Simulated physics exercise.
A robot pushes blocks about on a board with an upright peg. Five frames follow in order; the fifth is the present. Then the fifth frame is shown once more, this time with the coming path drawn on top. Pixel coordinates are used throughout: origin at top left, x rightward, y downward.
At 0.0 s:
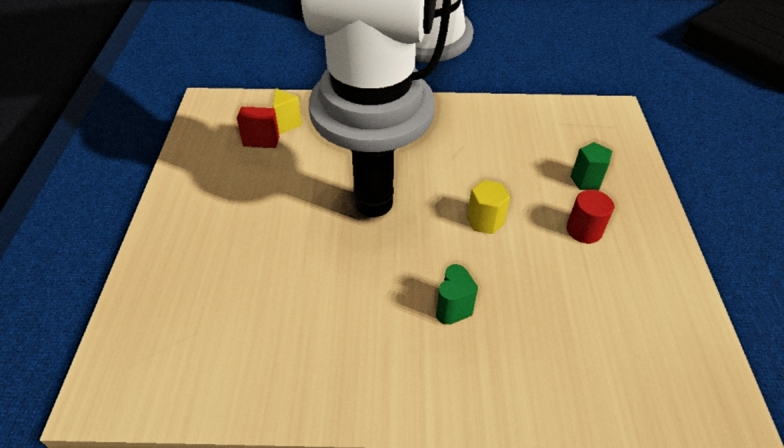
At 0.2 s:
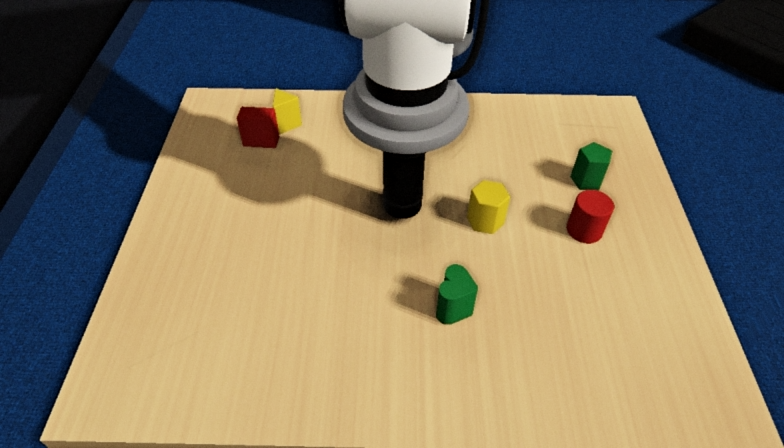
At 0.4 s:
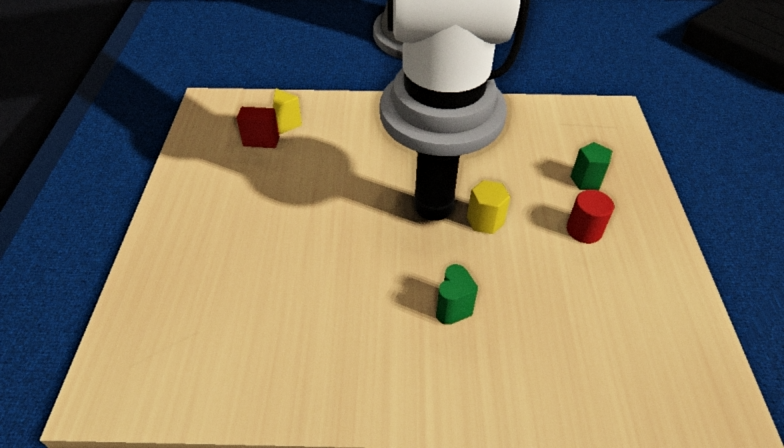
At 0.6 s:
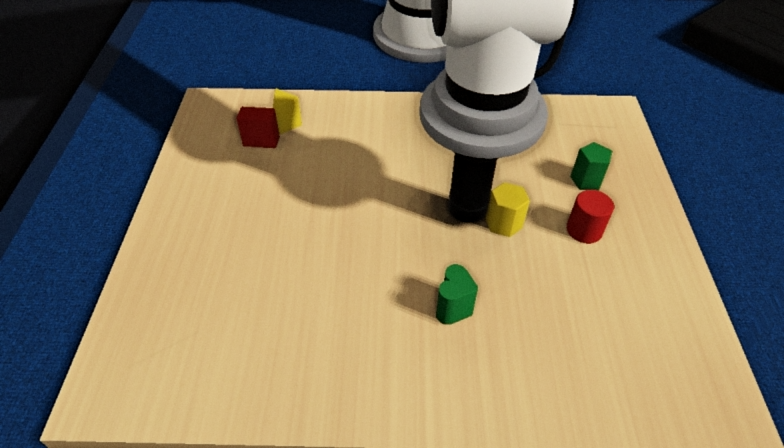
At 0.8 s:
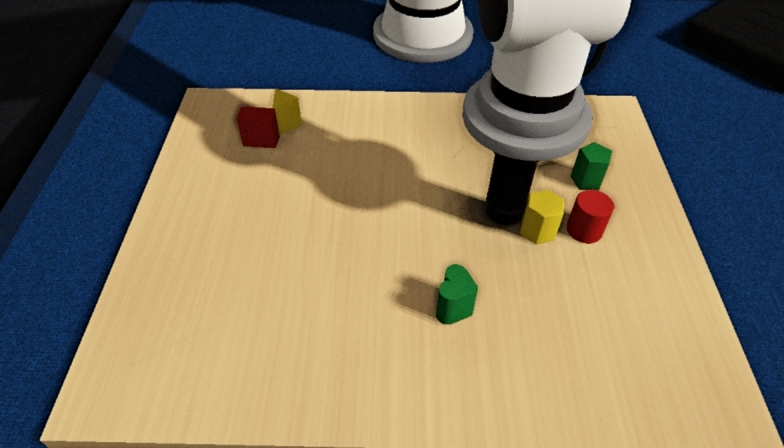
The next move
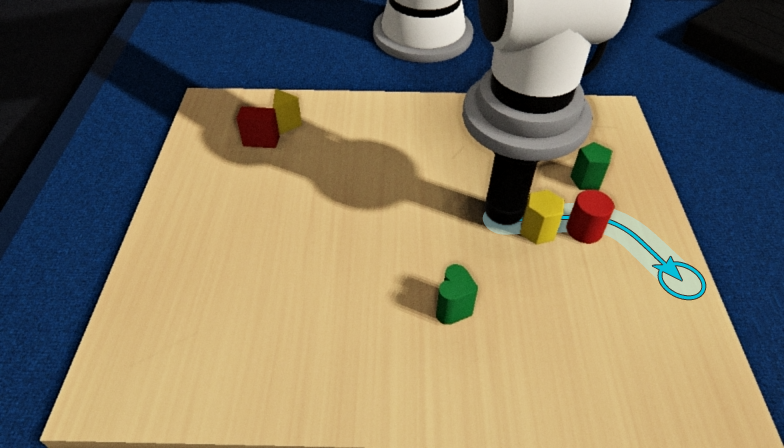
A robot arm with a black peg moved right across a wooden board, reached the yellow hexagonal block and pushed it right, close to the red cylinder, while the other blocks stayed still.
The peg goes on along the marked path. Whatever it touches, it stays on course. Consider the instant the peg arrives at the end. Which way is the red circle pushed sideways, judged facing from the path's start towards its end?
Off to the right side.
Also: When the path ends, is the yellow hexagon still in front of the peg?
Answer: No.
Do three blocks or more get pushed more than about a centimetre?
The answer is no.
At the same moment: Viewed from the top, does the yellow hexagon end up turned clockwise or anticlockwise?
Seen from above, its turn is clockwise.
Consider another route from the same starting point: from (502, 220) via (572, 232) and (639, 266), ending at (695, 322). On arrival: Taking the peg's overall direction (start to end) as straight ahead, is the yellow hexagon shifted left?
No, that is not what happens.
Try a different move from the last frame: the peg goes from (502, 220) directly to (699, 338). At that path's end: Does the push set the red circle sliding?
I believe so.
Drawn move, from (502, 220) through (567, 217) and (631, 233) to (682, 280).
The first path, step by step. One third of the way, peg (570, 209); yellow hexagon (588, 217), turned 65° clockwise; red circle (621, 206).
Two thirds of the way, peg (635, 225); yellow hexagon (589, 218), turned 70° clockwise; red circle (670, 233).
At the end, peg (687, 273); yellow hexagon (589, 218), turned 70° clockwise; red circle (718, 288); green pentagonal block still.
